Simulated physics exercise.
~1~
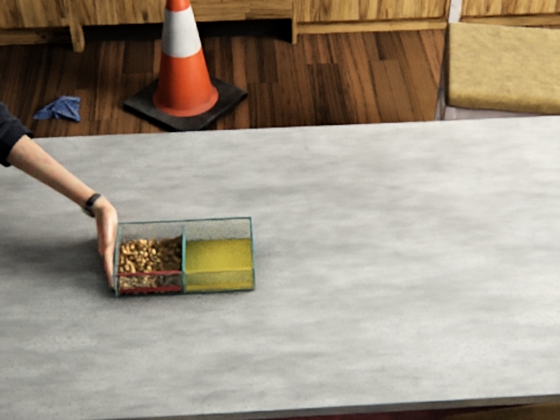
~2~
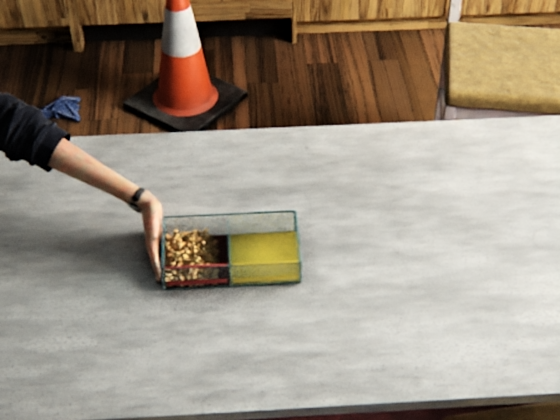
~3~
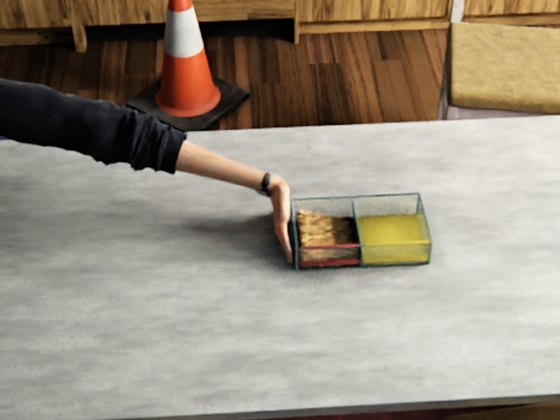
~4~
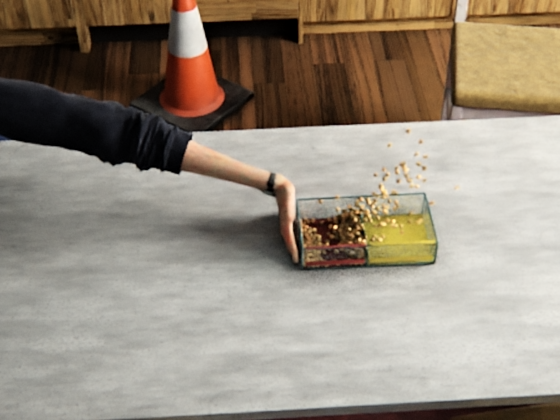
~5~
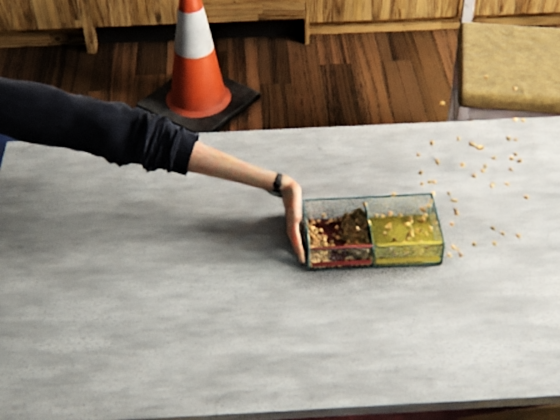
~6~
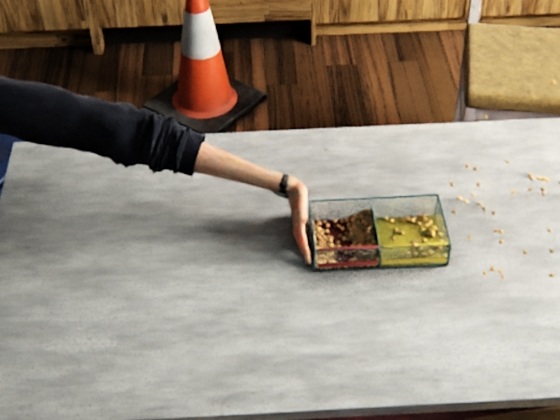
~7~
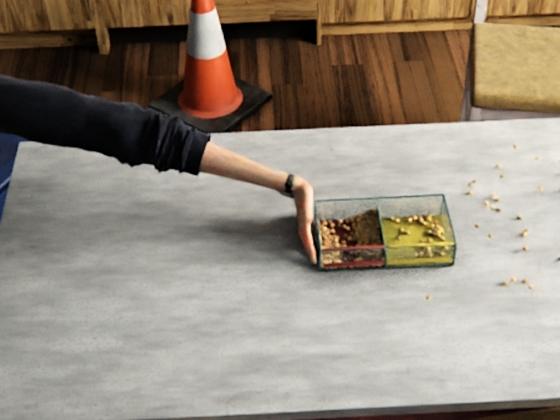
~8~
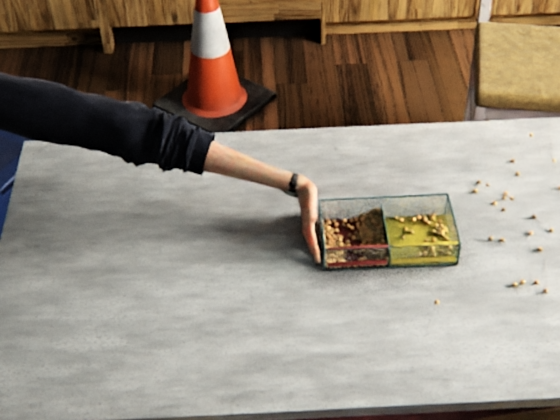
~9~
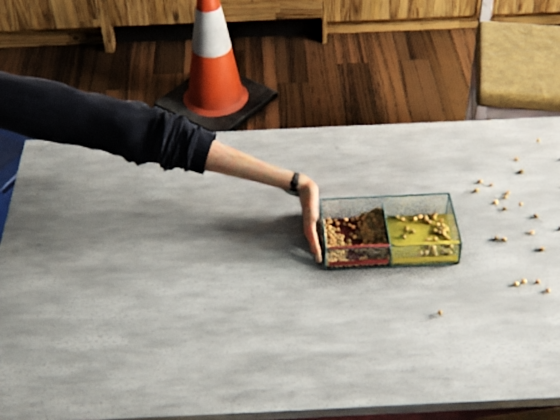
On a grey tabletop, a hand pushes a clear divided tray of dried chickpeas to the right and stops, sending some flying forward out of the red compartment; several land in the yellow compartment and others scatter across the table, while most stay in the red one.
